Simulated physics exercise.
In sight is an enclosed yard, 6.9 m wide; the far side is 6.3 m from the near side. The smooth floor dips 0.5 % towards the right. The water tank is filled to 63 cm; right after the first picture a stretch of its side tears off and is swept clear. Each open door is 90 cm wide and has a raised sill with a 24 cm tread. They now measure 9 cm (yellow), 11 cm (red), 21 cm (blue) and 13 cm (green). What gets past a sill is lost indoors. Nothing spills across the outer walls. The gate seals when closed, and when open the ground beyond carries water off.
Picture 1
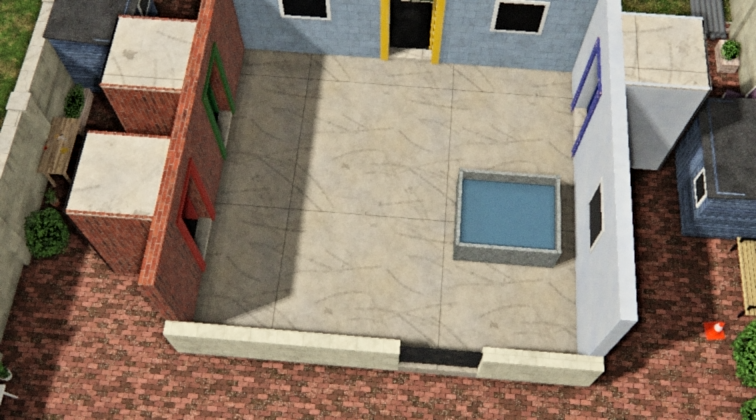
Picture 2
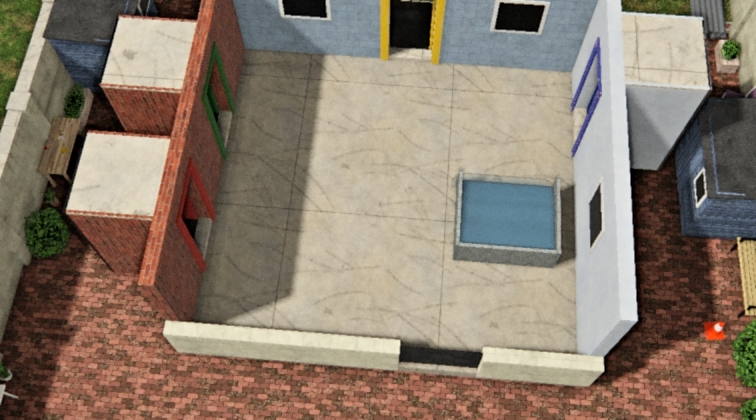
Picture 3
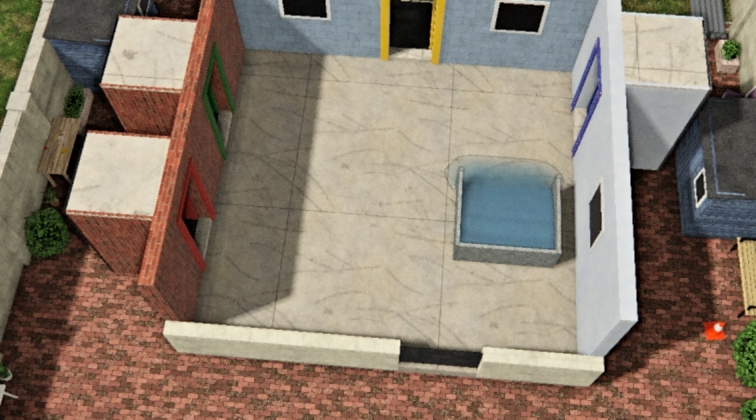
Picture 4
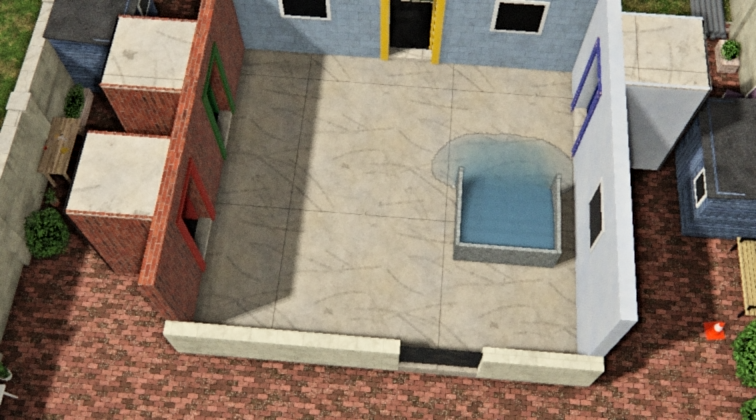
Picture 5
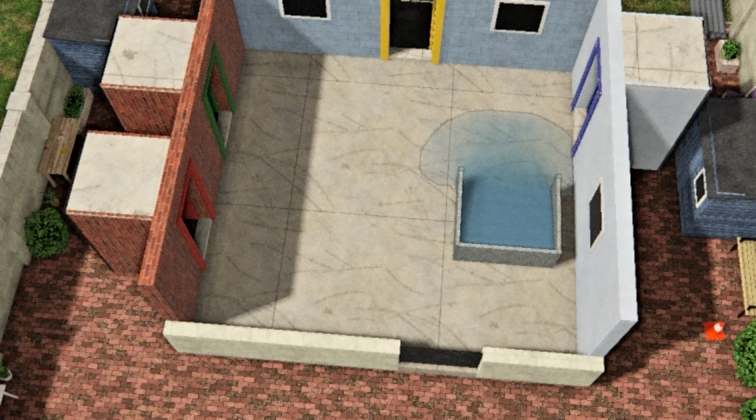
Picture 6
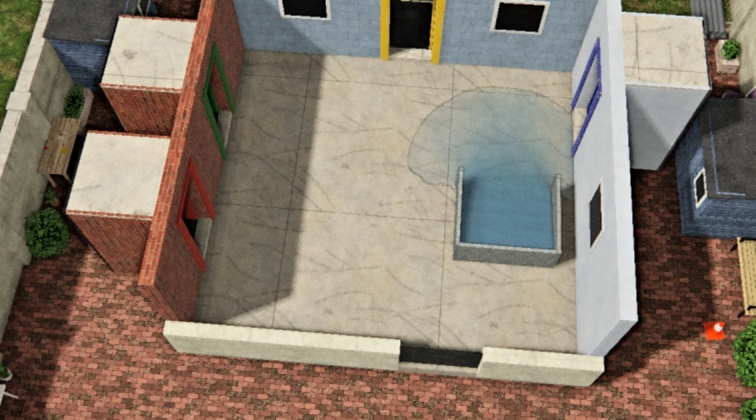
A walled yard with coloured doorways held a still tank of water until its far side came away, and water poured out, spreading across the pale floor in a widening pool to the blue doorway.
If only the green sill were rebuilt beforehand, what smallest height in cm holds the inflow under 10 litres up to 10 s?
About 7 cm.
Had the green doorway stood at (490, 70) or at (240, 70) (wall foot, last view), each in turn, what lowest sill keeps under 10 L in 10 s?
About 27 and 11.0 cm.
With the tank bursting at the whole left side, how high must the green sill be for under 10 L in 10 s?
Some 12.0 cm.
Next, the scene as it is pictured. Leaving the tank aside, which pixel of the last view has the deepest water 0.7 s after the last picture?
At about (570, 79).
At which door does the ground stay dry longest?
The red one.
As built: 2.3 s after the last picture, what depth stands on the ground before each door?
Depths in cm: Yellow 12, red 0, blue 20, green 0.
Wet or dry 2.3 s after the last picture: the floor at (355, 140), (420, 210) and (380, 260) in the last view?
In that order: Dry, not reached, not reached.
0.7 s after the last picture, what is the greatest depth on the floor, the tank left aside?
About 42 cm.
Then, 0.7 s after the last picture water covers 25 % of the floor, deepest (42 cm) near (570, 79); it has not reached the green door.
Then, 2.3 s after the last picture water covers 30 % of the floor, deepest (22 cm) near (562, 145); it has not reached the green door.
Then, 9.3 s after the last picture water covers 85 % of the floor, deepest (8 cm) near (191, 335); 4 cm at the green door, 0 litres in over its 13 cm sill.
At the green door as built, the water peaked near 11 cm, 4.9 s after the last picture.
Run again over the same 10 s with other heights there, 15 litres in over 6.5 cm, 6 litres over 8 cm. The limit of 10 litres is kept from about 7 cm up.
